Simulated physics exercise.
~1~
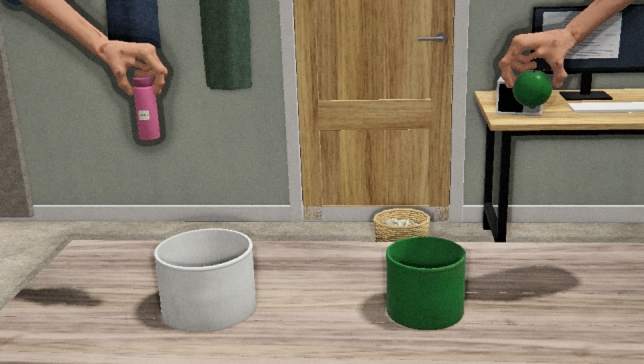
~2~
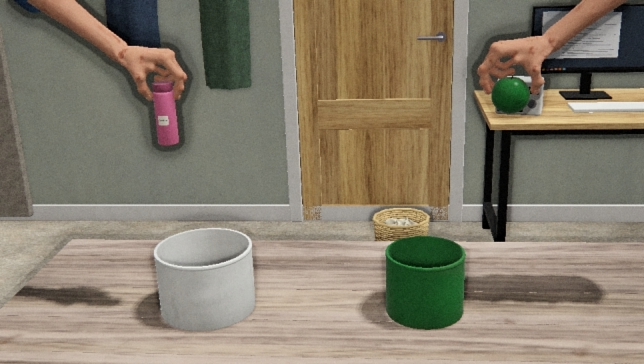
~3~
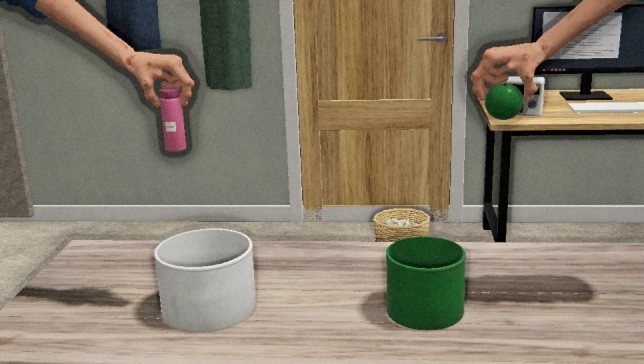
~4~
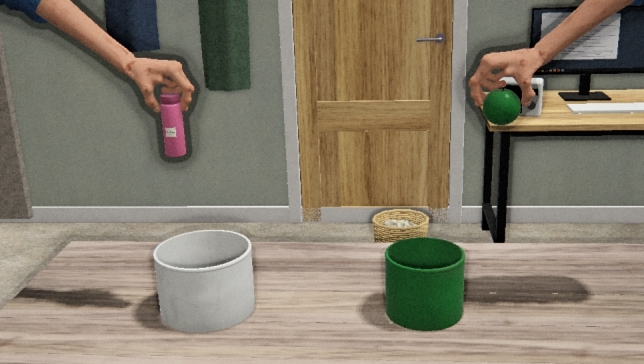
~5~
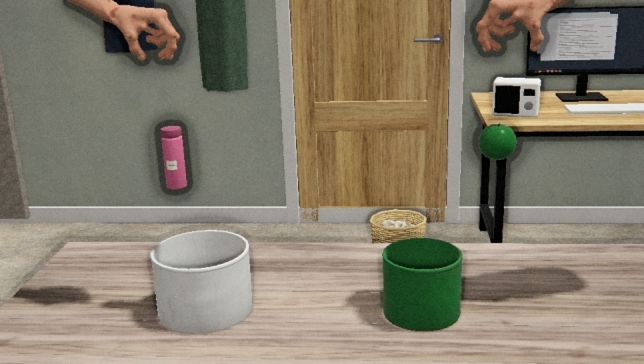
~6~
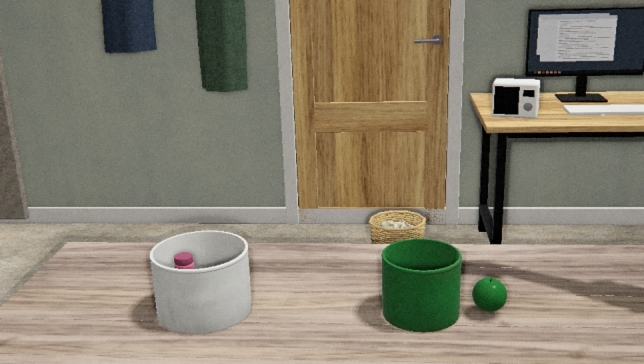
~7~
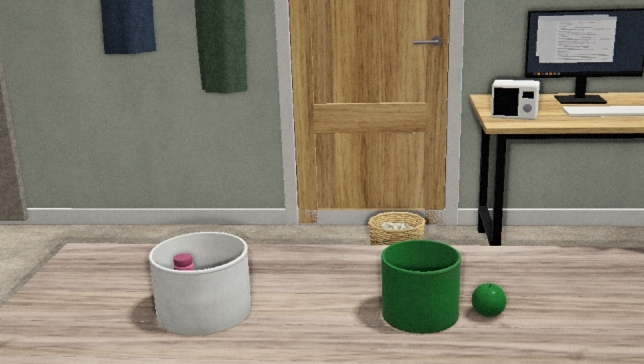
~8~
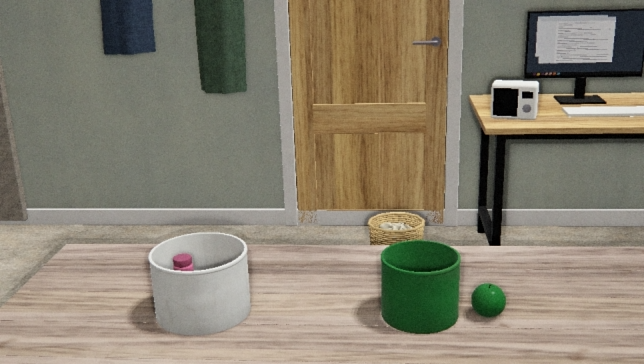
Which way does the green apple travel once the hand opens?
The green apple moves down, falling from the hand to the table beside the green bucket.
